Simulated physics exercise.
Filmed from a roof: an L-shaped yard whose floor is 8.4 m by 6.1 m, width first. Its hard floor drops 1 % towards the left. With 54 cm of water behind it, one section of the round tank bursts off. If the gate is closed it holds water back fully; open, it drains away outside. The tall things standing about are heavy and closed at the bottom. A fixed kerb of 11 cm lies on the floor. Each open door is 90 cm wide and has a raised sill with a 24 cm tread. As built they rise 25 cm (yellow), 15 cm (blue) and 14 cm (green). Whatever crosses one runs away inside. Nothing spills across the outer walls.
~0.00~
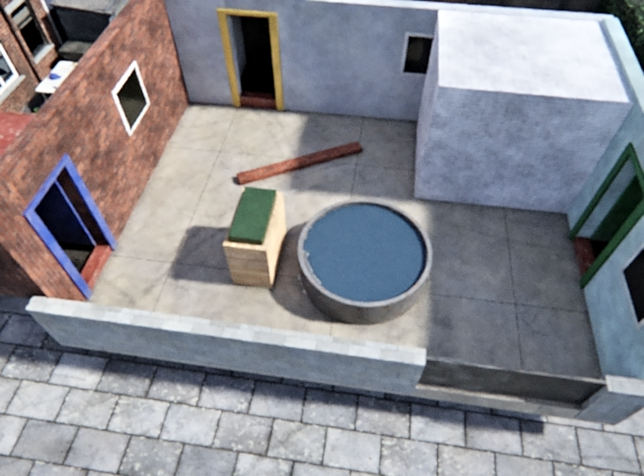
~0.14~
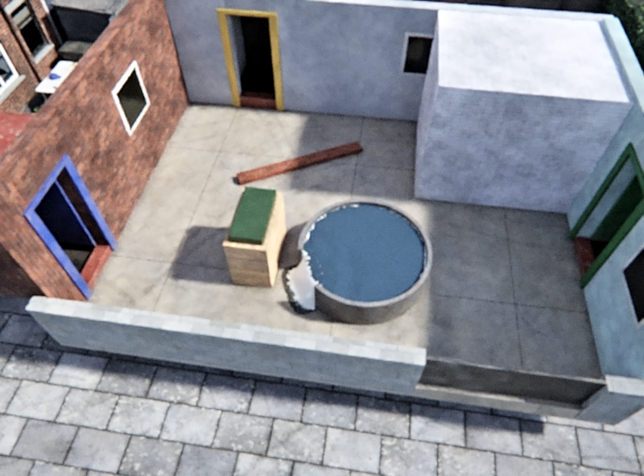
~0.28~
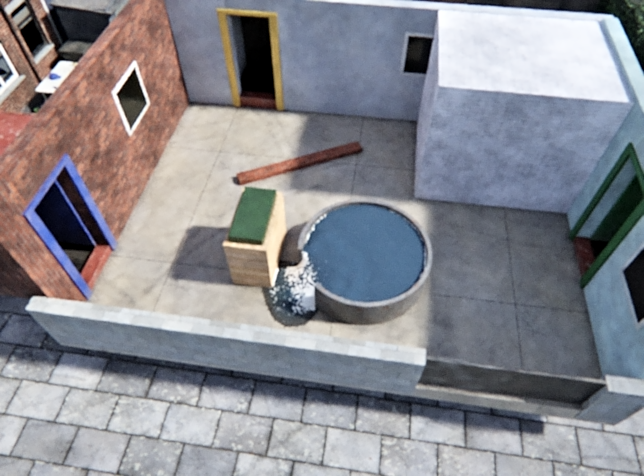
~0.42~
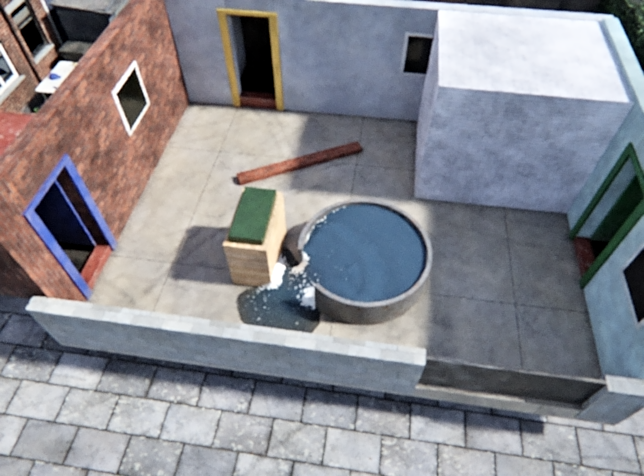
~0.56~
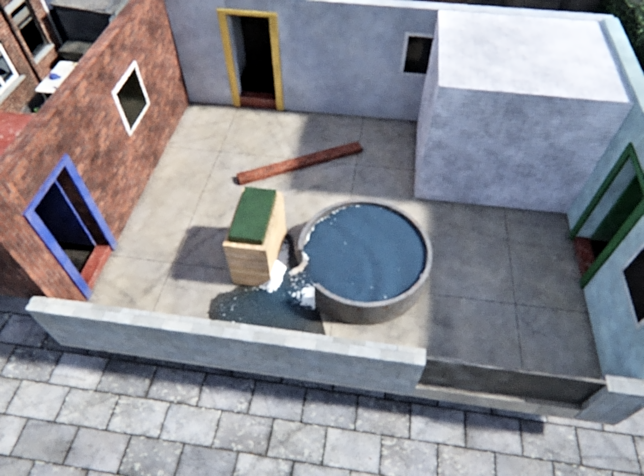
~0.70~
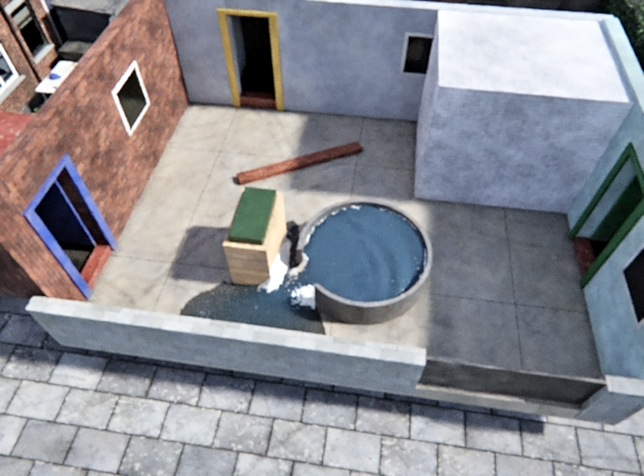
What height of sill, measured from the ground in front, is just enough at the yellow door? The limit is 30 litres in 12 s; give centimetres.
About 5.5 cm.
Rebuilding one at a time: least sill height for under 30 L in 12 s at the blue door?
Roughly 16 cm at blue.
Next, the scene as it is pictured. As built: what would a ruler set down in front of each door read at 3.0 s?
In cm: Yellow 0, blue 22, green 0.
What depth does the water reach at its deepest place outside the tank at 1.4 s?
Up to some 38 cm.
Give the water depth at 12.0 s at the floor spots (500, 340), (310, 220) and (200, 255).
Roughly 2, 3 and 2 cm, in turn.
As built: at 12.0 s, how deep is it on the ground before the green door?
Some 0.5 cm.
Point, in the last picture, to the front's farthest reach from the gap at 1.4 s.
Around (74, 325).
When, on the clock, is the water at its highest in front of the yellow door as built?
Near 7.5 s.
After 1.4 s water covers 15 % of the floor, deepest (38 cm) near (282, 284); it has not reached the yellow door.
After 3.0 s water covers 30 % of the floor, deepest (26 cm) near (74, 325); it has not reached the yellow door.
After 12.0 s water covers 90 % of the floor, deepest (9 cm) near (74, 325); 7 cm at the yellow door, 0 litres in over its 25 cm sill.
At the yellow door as built, the water arrived by 5.3 s and peaked near 10 cm at 7.6 s.
With a sill of 4.5 cm, 45 litres would have come in within the 12 s; with 6 cm, 20 litres. So under 30 litres takes about 5.5 cm.
